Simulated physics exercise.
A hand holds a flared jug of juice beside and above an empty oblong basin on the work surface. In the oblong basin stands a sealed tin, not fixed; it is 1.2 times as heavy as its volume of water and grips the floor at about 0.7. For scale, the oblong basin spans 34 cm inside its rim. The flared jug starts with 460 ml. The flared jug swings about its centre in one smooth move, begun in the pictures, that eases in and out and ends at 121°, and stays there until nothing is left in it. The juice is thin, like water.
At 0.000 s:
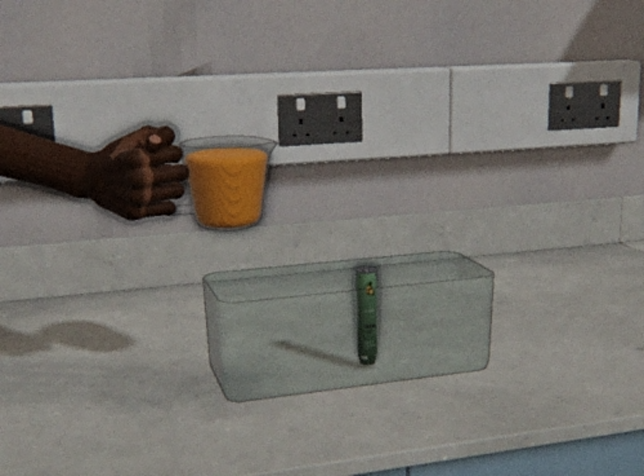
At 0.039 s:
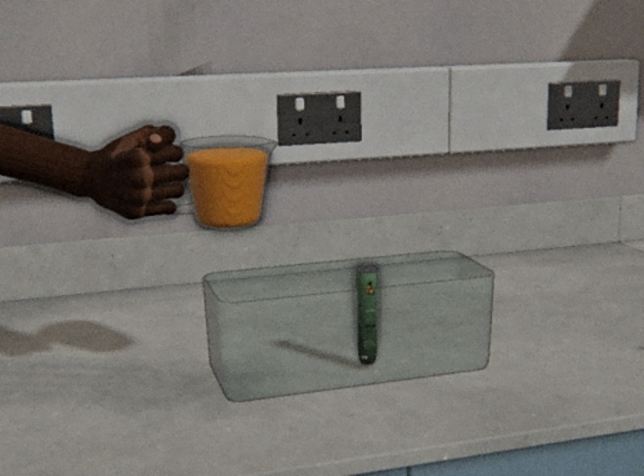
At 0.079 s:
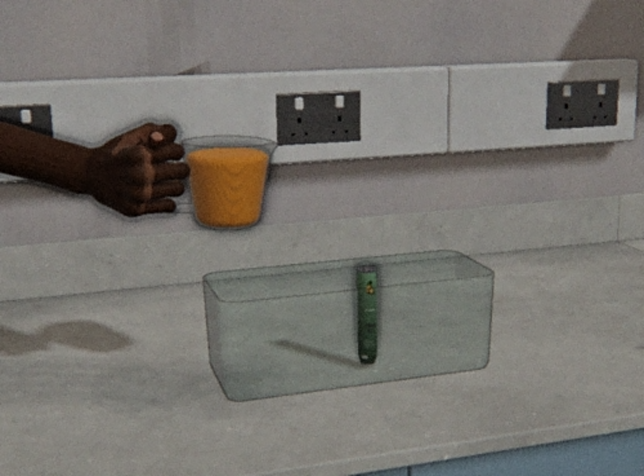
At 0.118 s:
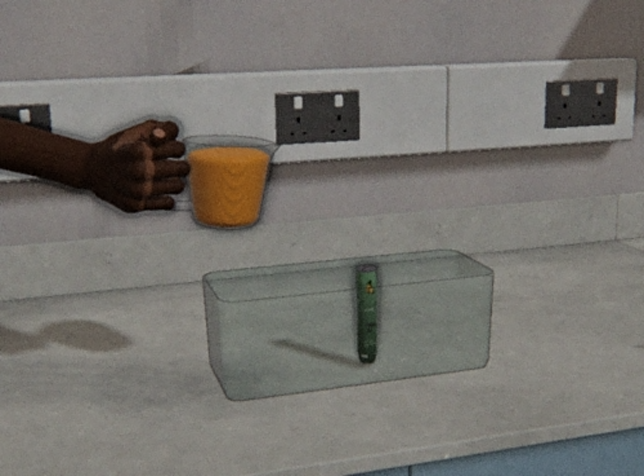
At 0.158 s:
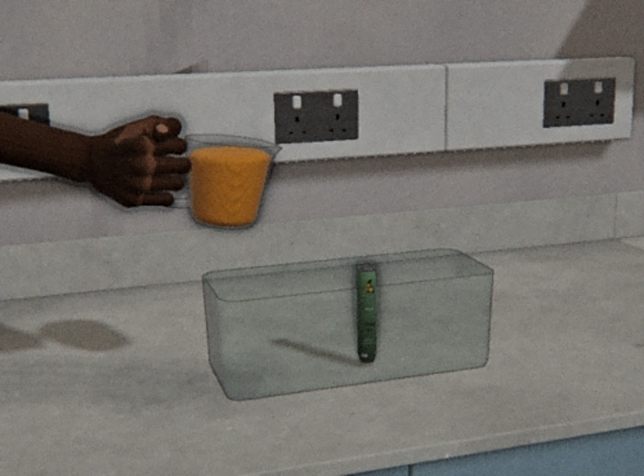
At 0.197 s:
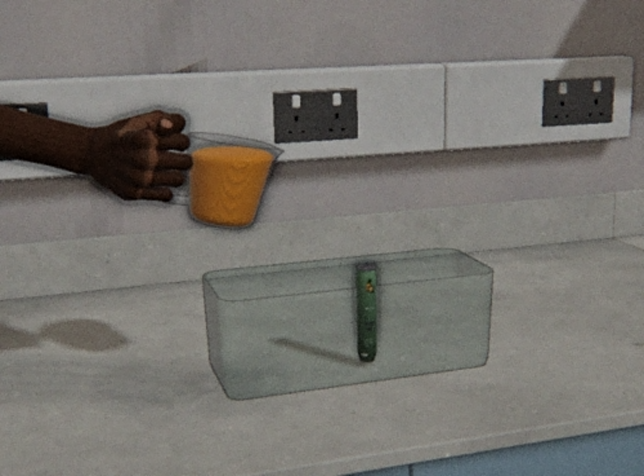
We see a hand holding a clear jug of orange liquid above and beside an empty, see-through oblong basin on a countertop; the hand keeps the jug level at first, then tilts it slightly to the right.
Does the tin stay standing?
The tin keeps standing.
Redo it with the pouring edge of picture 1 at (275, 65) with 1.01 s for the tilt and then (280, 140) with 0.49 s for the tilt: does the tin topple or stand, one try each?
First it goes over; then it keeps standing.
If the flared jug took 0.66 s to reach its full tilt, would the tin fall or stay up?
Then it stays up.
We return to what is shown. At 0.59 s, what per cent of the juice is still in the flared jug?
Some 62 per cent.
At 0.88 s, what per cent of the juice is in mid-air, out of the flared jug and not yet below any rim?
Near 8 in a hundred.
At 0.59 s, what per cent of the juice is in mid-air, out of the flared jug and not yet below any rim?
Some 24 per cent.
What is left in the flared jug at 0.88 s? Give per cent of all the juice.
Some 4 per cent.
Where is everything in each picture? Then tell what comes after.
Tilt 0°; pouring edge (278, 141); surface from (184, 157) to (265, 152); the oblong basin's rim runs from (210, 290) to (476, 264); the tin's top is at (367, 274), in the first frame.
Tilt 0°; pouring edge (278, 141); surface from (184, 156) to (265, 152), in the second frame.
Tilt 2°; pouring edge (279, 142); surface from (186, 156) to (266, 152), in the third frame.
Tilt 4°; pouring edge (280, 144); surface from (187, 155) to (268, 152), in the fourth frame.
Tilt 7°; pouring edge (282, 146); surface from (188, 154) to (269, 152), in the fifth frame.
Tilt 11°; pouring edge (284, 149); surface from (190, 155) to (272, 152), in the sixth frame.
By 0.59 s the tilt is 76° and 63 per cent is still to pour; the tin stands where it began.
By 0.88 s the tilt is 116° and 4 per cent is still to pour; the tin stands where it began.
By 1.18 s the tilt is 121° and 0 per cent is still to pour; the tin stands where it began.
By 1.51 s the tilt is 121° and 0 per cent is still to pour; the tin stands where it began.
At rest the tin stands where it began.
